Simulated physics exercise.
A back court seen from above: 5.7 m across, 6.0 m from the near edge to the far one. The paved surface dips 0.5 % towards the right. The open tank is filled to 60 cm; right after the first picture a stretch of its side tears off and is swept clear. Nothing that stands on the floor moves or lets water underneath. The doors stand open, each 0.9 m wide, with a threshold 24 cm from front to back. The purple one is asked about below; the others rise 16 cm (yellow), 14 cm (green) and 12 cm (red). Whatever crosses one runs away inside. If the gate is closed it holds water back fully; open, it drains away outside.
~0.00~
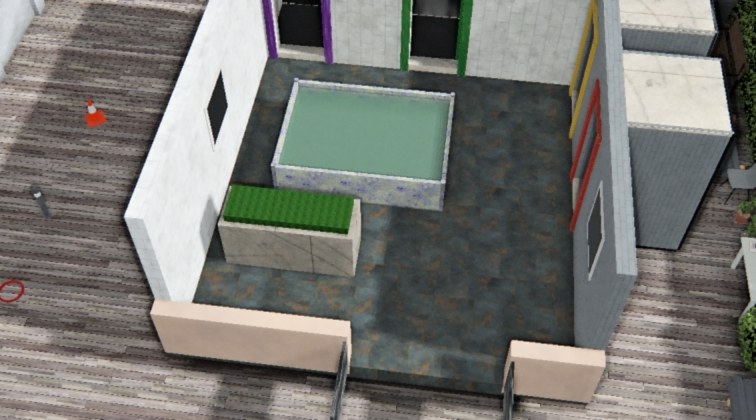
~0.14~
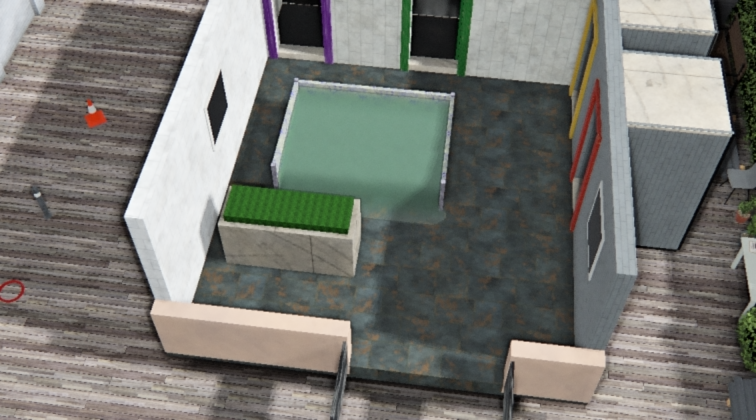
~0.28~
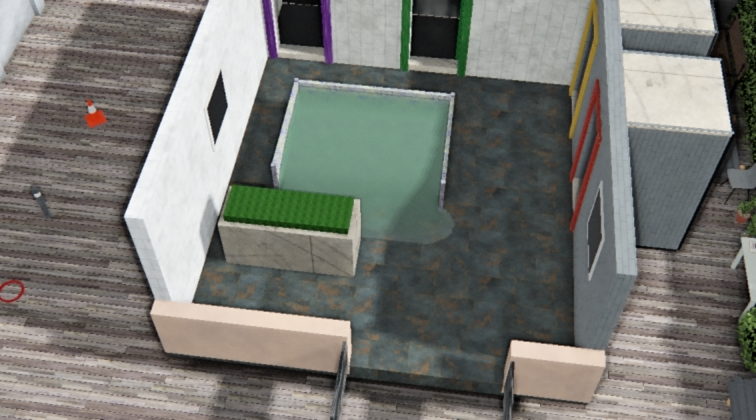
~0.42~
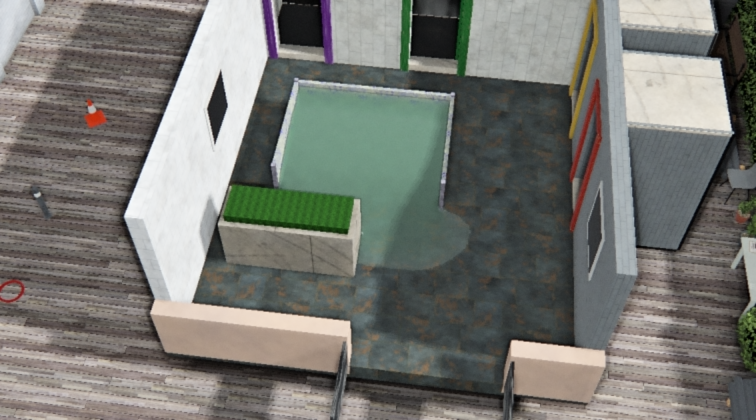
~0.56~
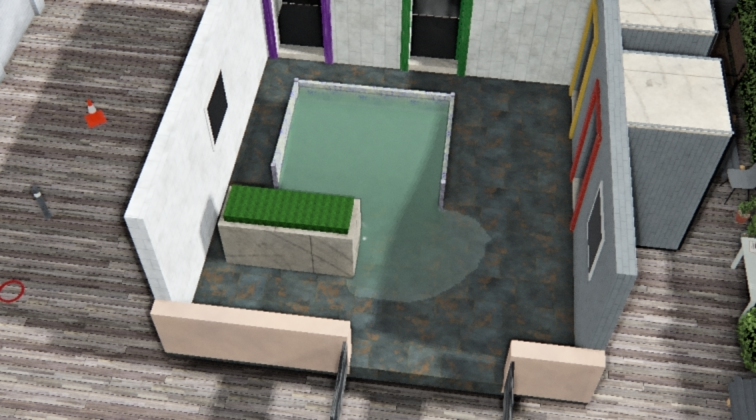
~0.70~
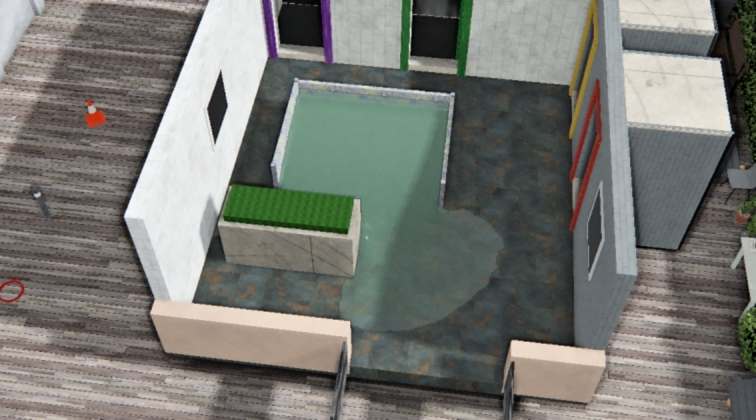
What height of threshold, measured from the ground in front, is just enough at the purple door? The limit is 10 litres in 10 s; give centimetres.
At least 18 cm or so.
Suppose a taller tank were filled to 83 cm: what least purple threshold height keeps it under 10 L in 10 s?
Some 26 cm.
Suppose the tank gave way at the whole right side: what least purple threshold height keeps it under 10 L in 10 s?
Then roughly 13.0 cm.
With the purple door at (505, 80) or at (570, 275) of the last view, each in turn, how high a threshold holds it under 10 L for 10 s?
About 5.5 and 12.5 cm.
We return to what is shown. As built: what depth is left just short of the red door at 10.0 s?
Some 4.5 cm.
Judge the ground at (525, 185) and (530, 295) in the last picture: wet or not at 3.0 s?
In that order: Not reached, flooded.
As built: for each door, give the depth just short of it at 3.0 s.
In cm: Yellow 0, green 0, purple 20, red 0.
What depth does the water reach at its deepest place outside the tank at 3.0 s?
About 25 cm.
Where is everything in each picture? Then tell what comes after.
In the first picture, the open tank at (366, 133) is whole and still, 60 cm deep; the purple door at (298, 18) is dry.
In the second picture, the gap is at a hidden place, the front 0.3 m out at a hidden place; the back of the open tank holds 60 cm.
In the third picture, the front is at a hidden place, 0.7 m from the gap at a hidden place; 1.9 m2 of floor is wet, 60 cm left at the back.
In the fourth picture, the front is at (358, 258), 1.2 m from the gap at a hidden place; 3.0 m2 of floor is wet, 60 cm left at the back.
In the fifth picture, water pours out at a hidden place and has run 1.8 m, to (356, 291); about 11 cm deep outside, 53 cm at the back.
In the sixth picture, water pours out at a hidden place and has run 2.3 m, to (359, 322); about 8 cm deep outside, 50 cm at the back; the purple door at (298, 18), 3.6 m from the gap, is still 3.3 m from the nearest water.
After 1.4 s water covers 35 % of the floor, deepest (44 cm) near (318, 226); it has not reached the purple door.
After 3.0 s water covers 60 % of the floor, deepest (25 cm) near (187, 320); 20 cm at the purple door, 4 litres in over its 13 cm threshold.
After 10.0 s water covers 95 % of the floor, deepest (10 cm) near (566, 159); 5 cm at the purple door, 36 litres in over its 13 cm threshold.
At the purple door as built, the water arrived by 2.5 s and peaked near 20 cm at 2.8 s.
Run again over the same 10 s with other heights there, 22 litres in over 15 cm, 3 litres over 20.5 cm. The limit of 10 litres is kept from about 18 cm up.
